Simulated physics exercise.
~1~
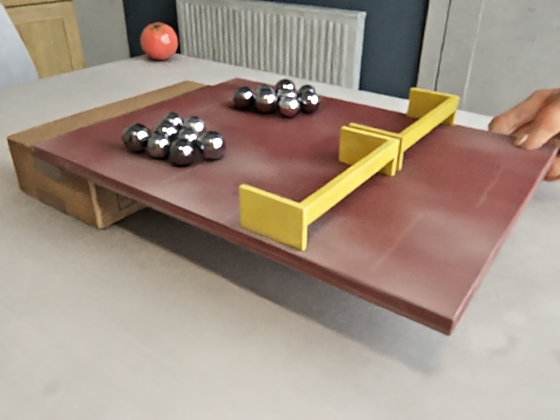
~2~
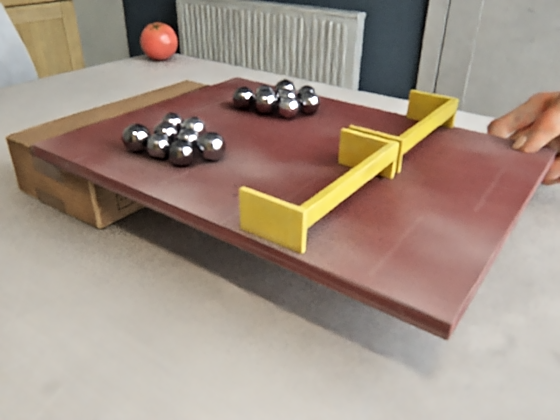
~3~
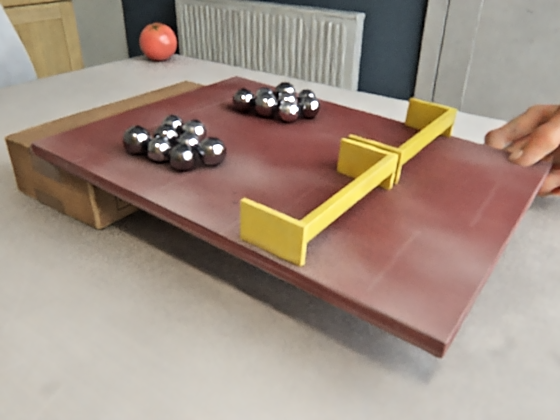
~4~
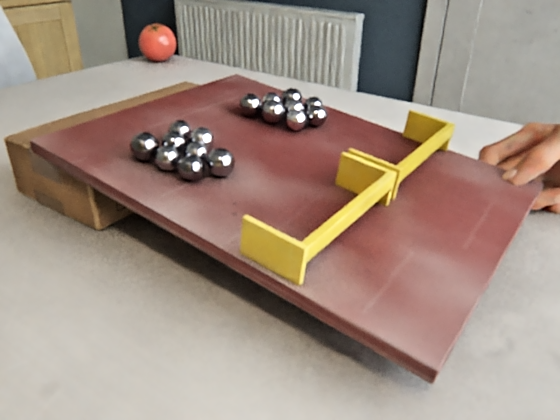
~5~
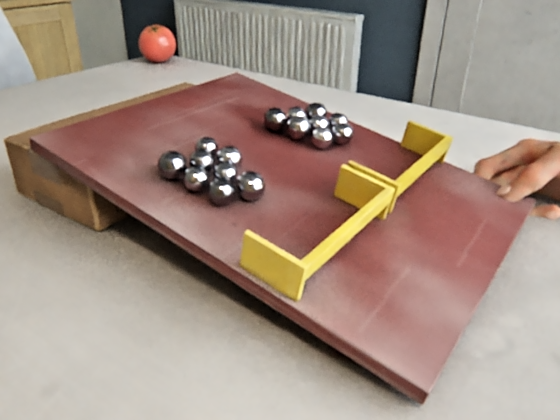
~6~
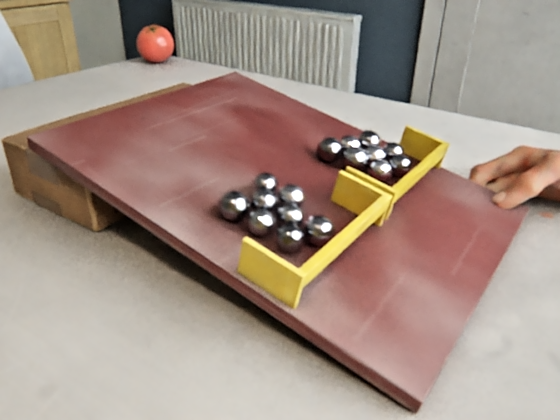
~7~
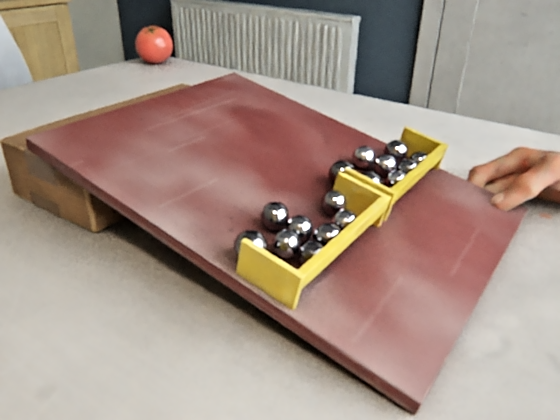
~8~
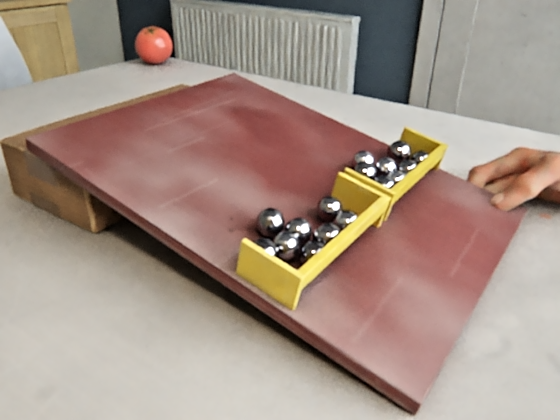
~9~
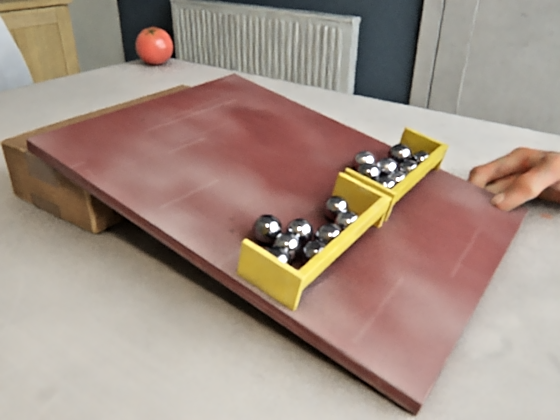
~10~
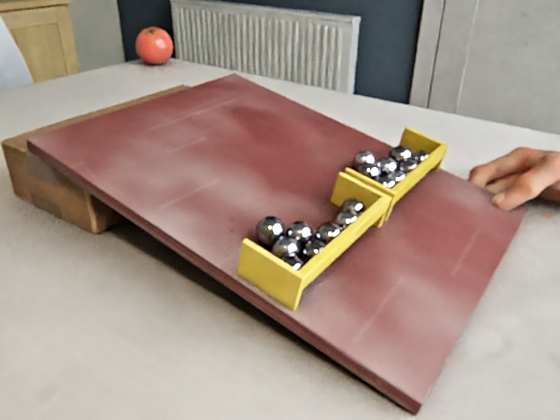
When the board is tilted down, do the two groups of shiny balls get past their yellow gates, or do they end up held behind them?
Both groups are held back. The near balls and the far balls each end up gathered behind their own yellow gate.
